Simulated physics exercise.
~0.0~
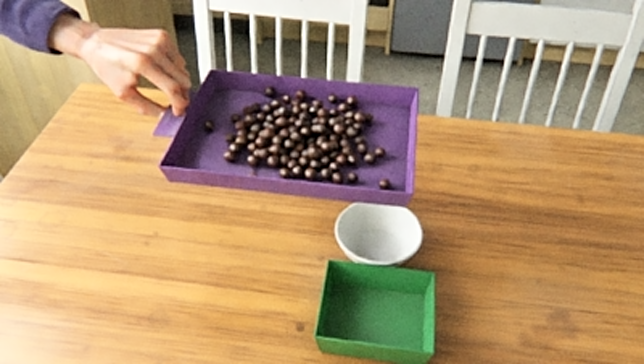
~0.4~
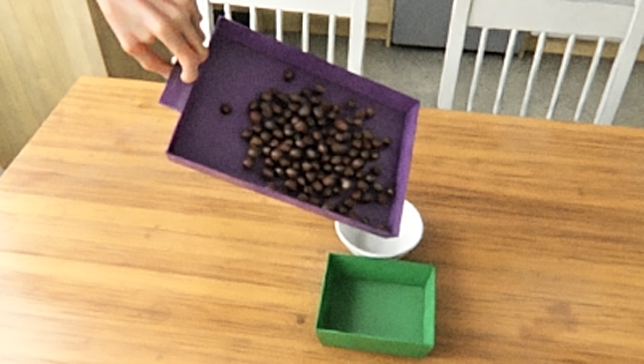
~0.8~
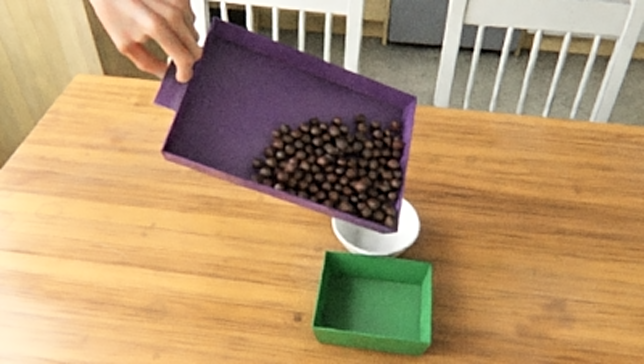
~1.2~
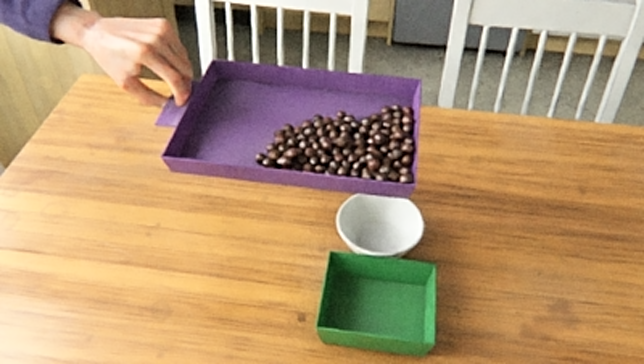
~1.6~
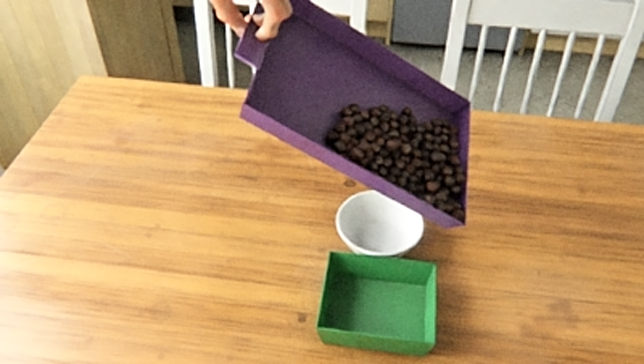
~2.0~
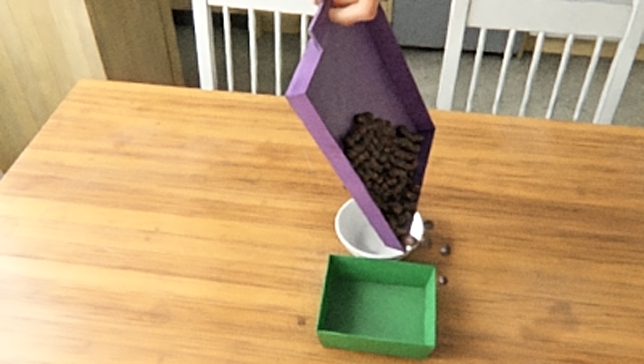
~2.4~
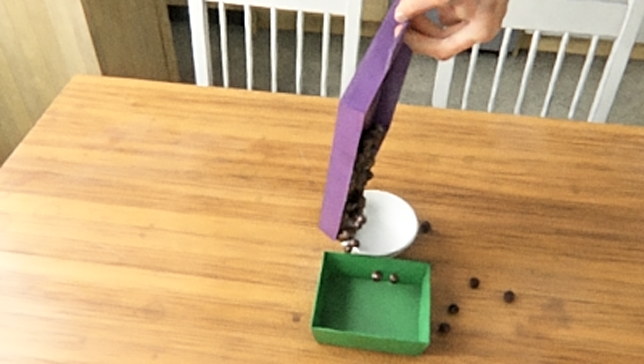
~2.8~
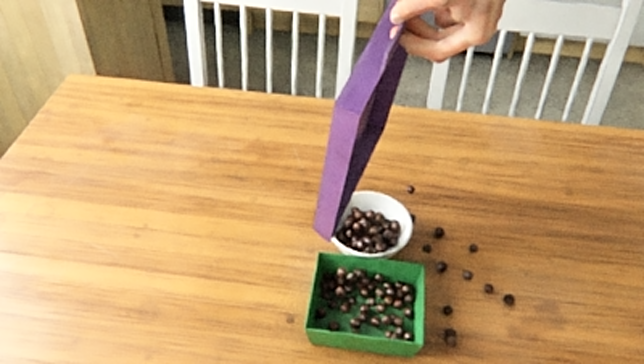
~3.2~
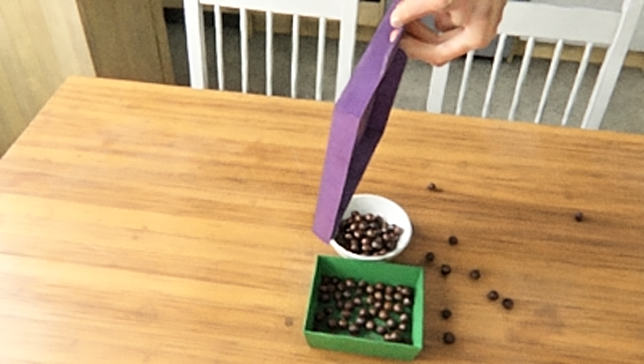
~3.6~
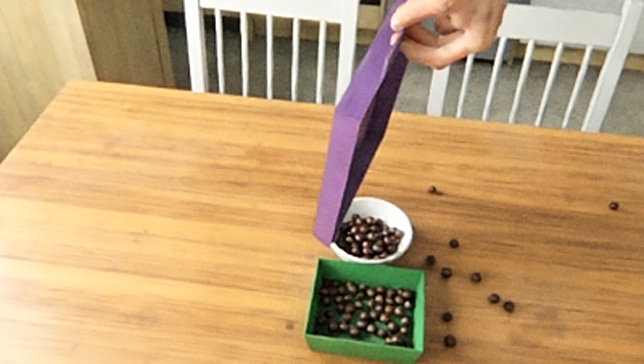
A hand holds a purple tray of dark brown chocolate balls above a wooden table, seen from slightly above by a gently swaying camera. Below it, a white bowl stands behind a green tin, with white chairs beyond the table. The hand tips the tray down to the right, and the balls slide into its right end before it is levelled again. The tray then moves right and tilts steeply until it hangs almost upright, pouring the balls out. Most end up shared between the bowl and the tin, while several scatter across the table to the right.
